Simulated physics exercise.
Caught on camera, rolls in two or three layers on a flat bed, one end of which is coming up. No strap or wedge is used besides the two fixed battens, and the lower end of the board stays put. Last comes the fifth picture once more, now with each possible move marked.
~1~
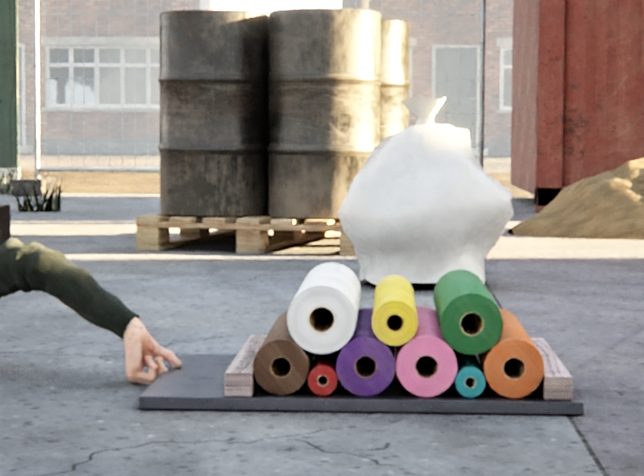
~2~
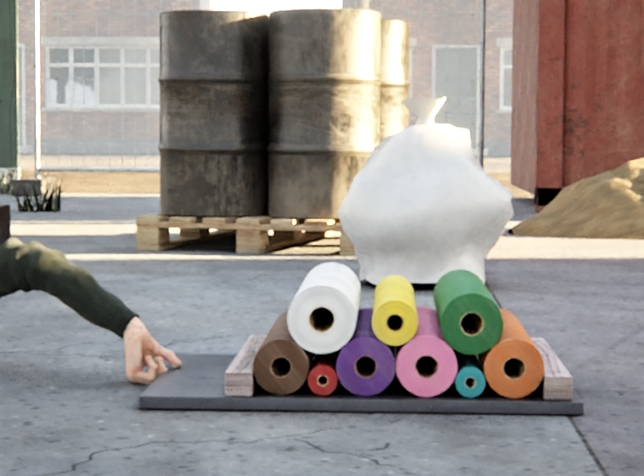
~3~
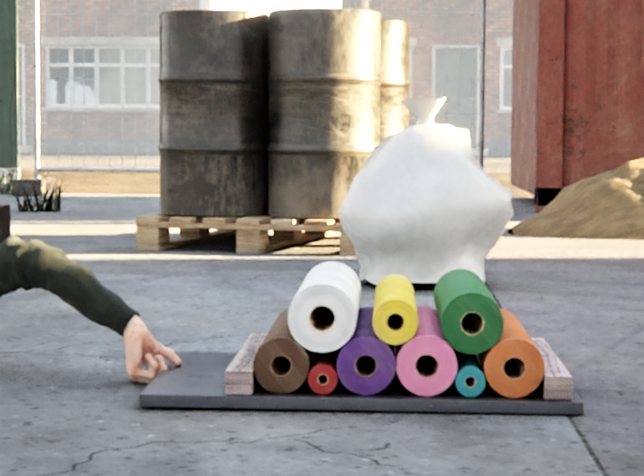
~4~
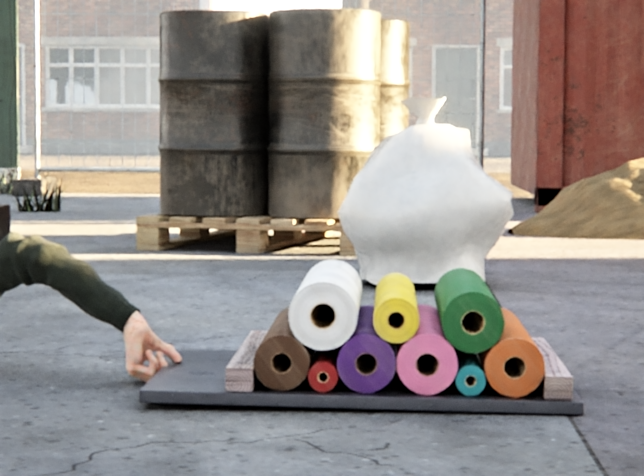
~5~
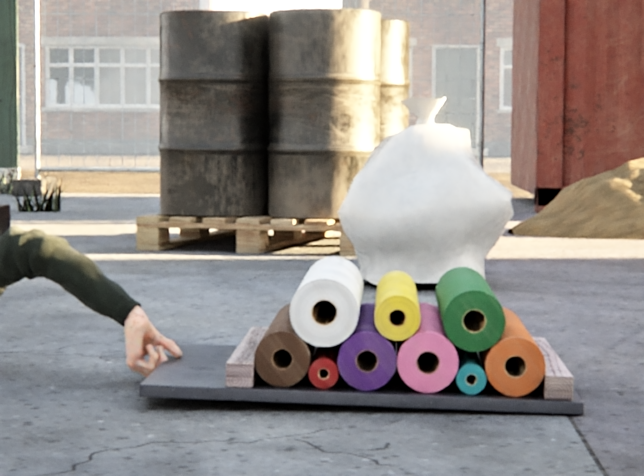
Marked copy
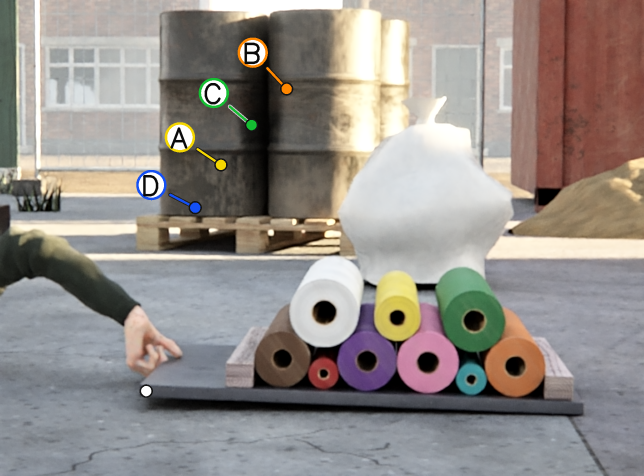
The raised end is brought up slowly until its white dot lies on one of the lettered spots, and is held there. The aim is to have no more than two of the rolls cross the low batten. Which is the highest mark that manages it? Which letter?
At most to C.
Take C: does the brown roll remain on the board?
The brown roll: Yes.
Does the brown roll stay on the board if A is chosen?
The brown roll: Yes.
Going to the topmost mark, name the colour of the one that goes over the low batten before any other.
It is the green one.
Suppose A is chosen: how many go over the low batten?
The count is none.
On the marked copy, A at (221, 165); B at (287, 89); C at (251, 125); D at (195, 207); the white dot at (146, 391).
Taking C. A third of the way, board at 21°.
Two thirds of the way, board at 39°.
When it is over, board at 40°, none over the low batten.
As for the rest, A none over the low batten; B three over the low batten (white, green, yellow); D none over the low batten.
